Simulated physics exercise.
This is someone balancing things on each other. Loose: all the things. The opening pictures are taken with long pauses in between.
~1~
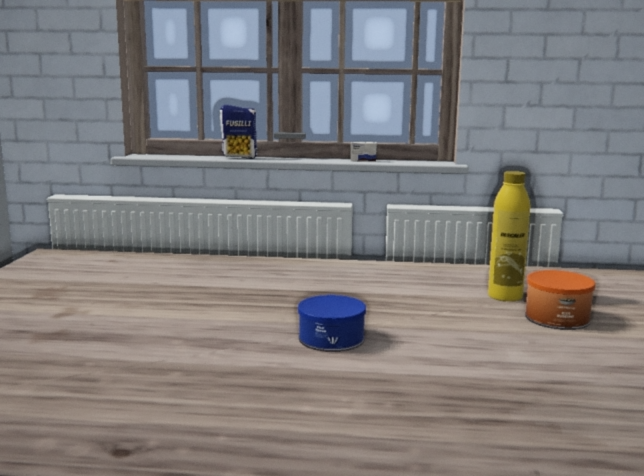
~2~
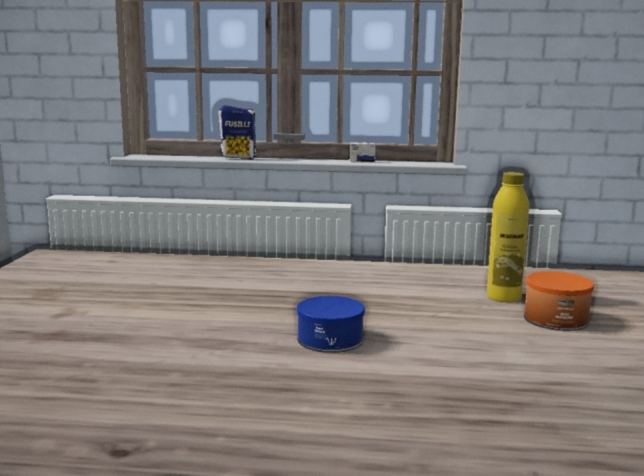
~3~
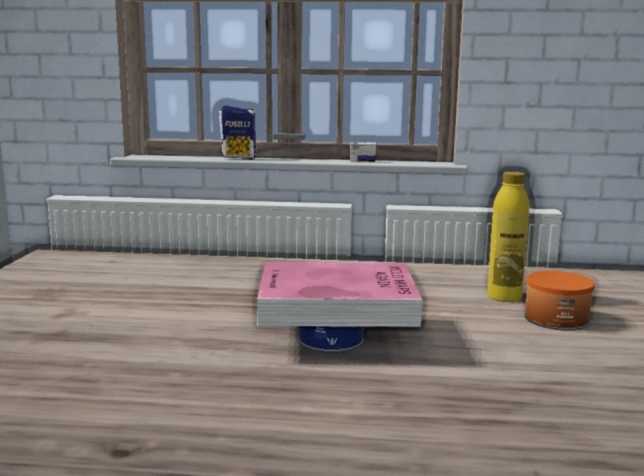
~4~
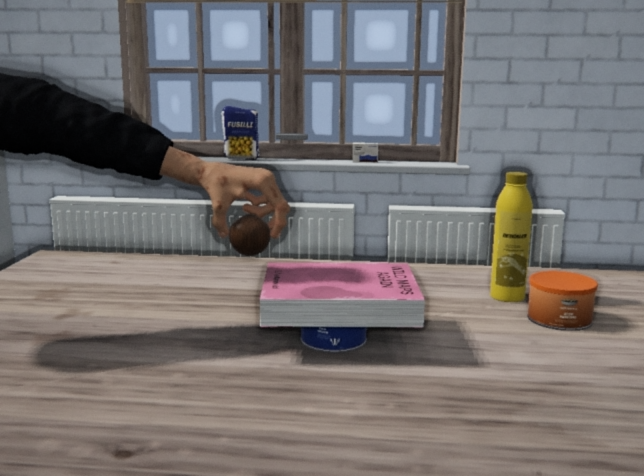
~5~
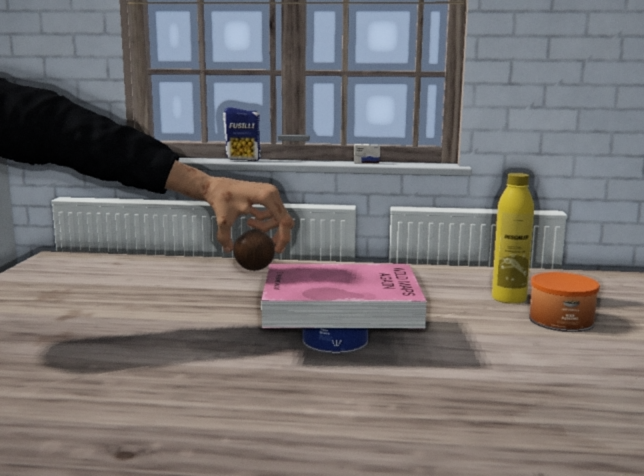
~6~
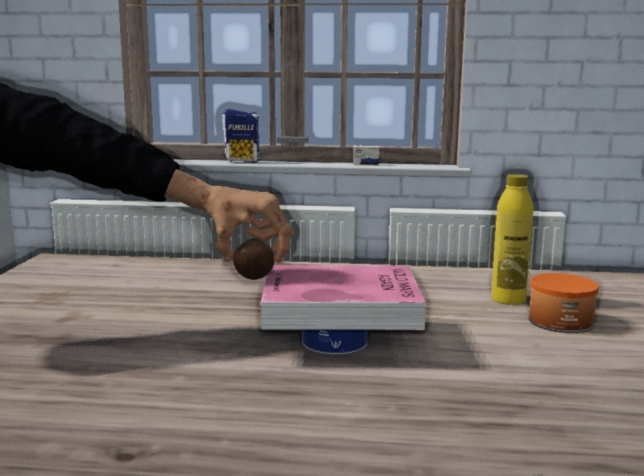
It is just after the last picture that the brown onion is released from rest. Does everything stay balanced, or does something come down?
The balance fails.
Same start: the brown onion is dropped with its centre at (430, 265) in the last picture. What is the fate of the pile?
After that, the pile falls over.
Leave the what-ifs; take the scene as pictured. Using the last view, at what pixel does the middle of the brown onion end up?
Around (218, 318).
Then, 0.30 s past the last view, brown onion now fallen.
Then, 0.50 s past the last view, nothing new.
Finally, fallen, brown onion; the other 4 still in place. Final places as the last picture's camera would see them, brown onion near (218, 318). The pile comes apart.
